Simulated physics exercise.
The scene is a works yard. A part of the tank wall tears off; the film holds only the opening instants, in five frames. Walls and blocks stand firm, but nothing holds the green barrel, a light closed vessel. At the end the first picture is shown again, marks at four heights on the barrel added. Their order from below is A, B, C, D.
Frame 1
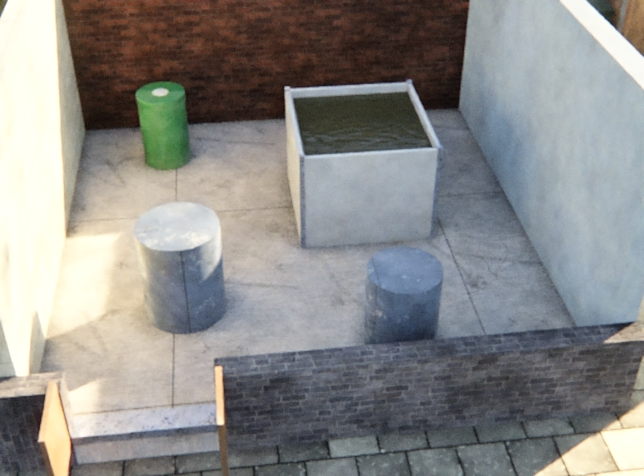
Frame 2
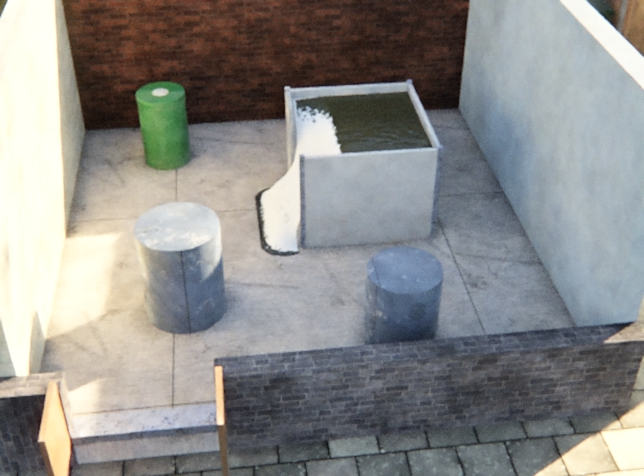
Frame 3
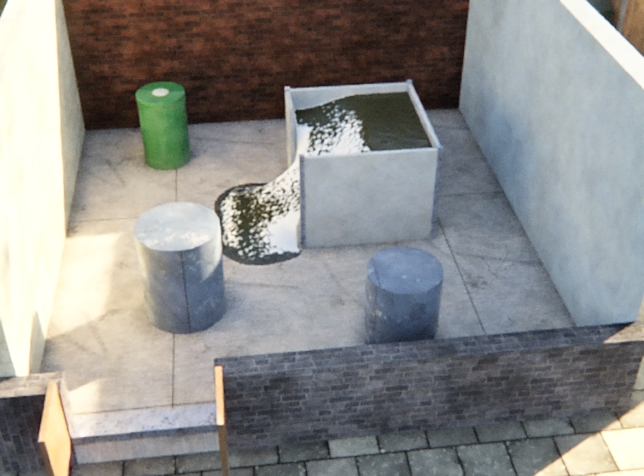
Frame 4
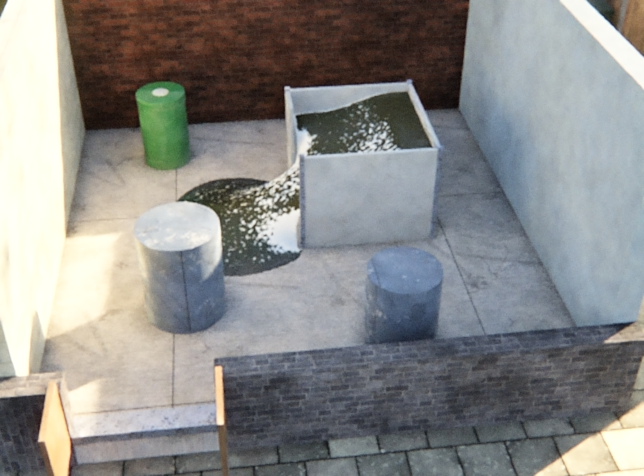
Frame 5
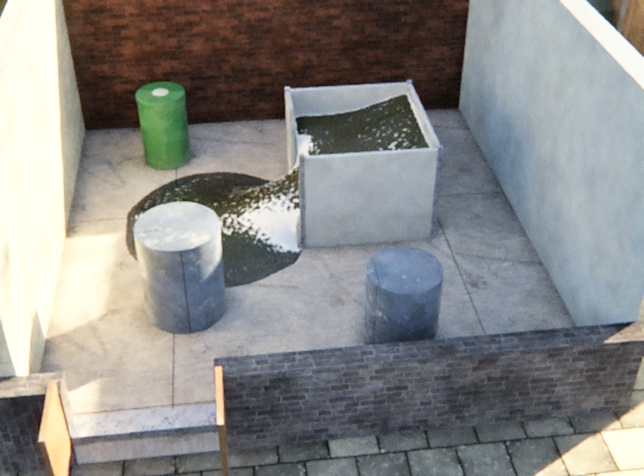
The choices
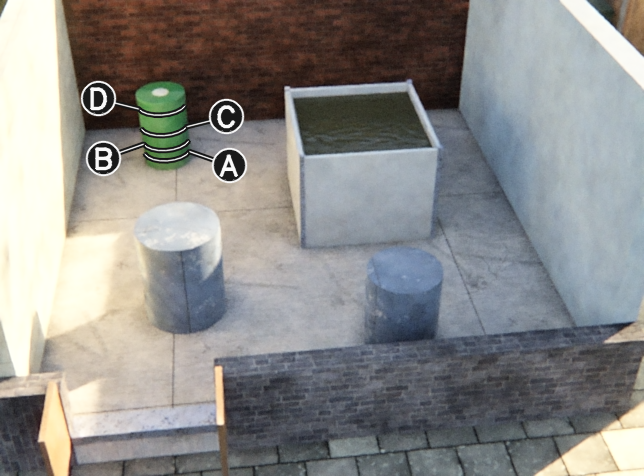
We see a walled yard with a green barrel, two grey cylinders and a full square tank; water pours from the tank's left side and spreads leftward across the paved ground in a dark pool around the nearer pale cylinder.
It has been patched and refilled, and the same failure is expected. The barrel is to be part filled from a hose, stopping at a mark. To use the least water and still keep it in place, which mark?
The limit is B.
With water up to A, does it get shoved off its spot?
Yes.
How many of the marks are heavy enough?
Three of the four.
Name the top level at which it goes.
The answer is A.
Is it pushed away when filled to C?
No, that is safe.
In white, A at (167, 160); B at (165, 150); C at (164, 135); D at (161, 115); from the bottom up A, B, C, D.
If A is chosen, it is pushed about twice its own width away.
If B is chosen, it does not move.
If C is chosen, it does not move.
If D is chosen, it does not move.
